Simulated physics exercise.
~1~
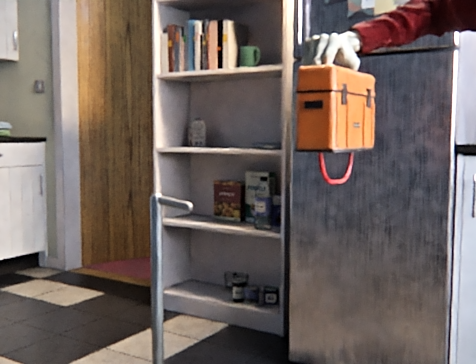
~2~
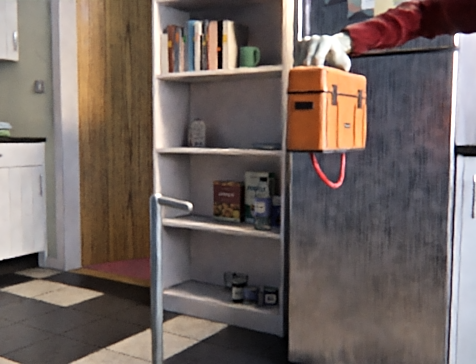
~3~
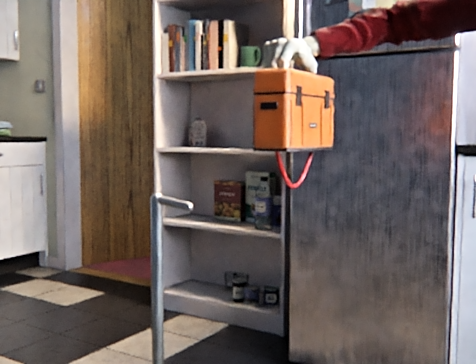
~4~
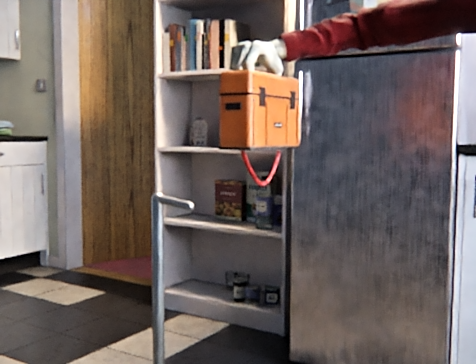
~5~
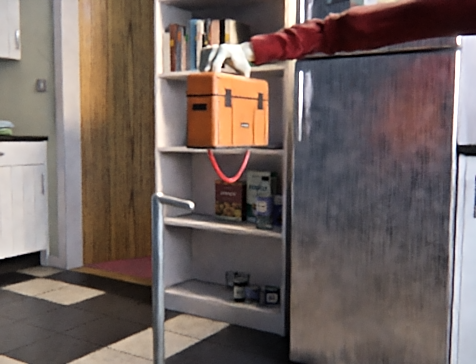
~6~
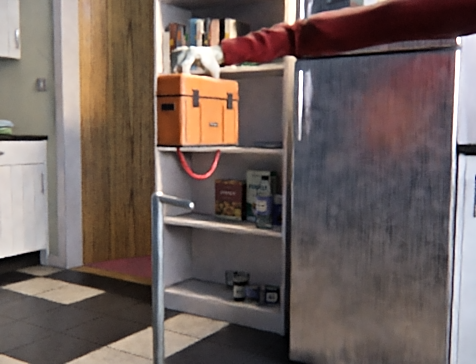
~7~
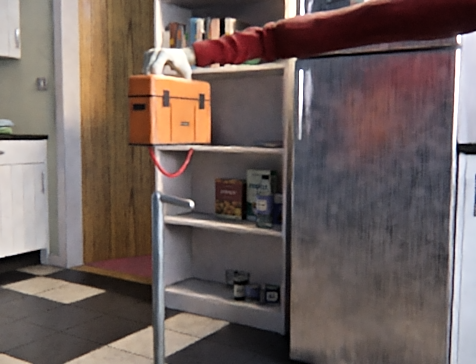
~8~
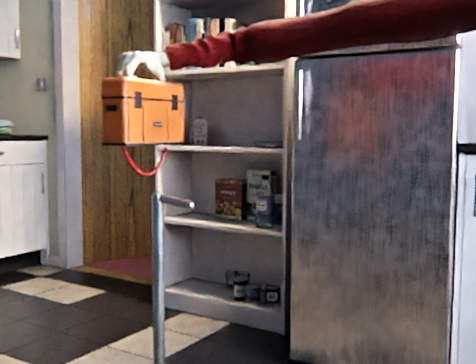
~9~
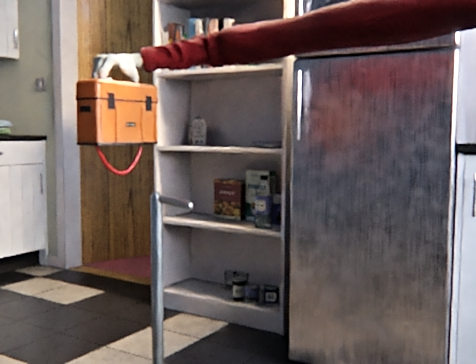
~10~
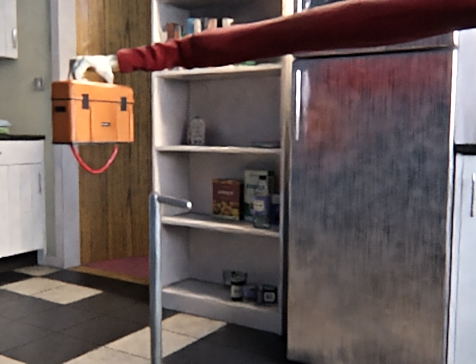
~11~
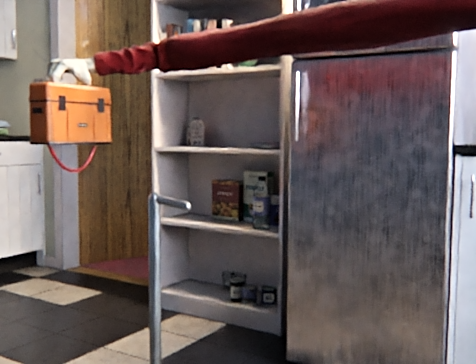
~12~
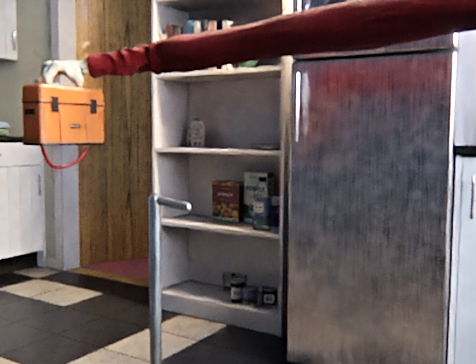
In a kitchen, a gloved hand in a red sleeve carried an orange case leftward past a fridge and shelves, a red loop dangling beneath it. The loop passed over a hooked metal post without catching, and the case ended up clear on the far side.
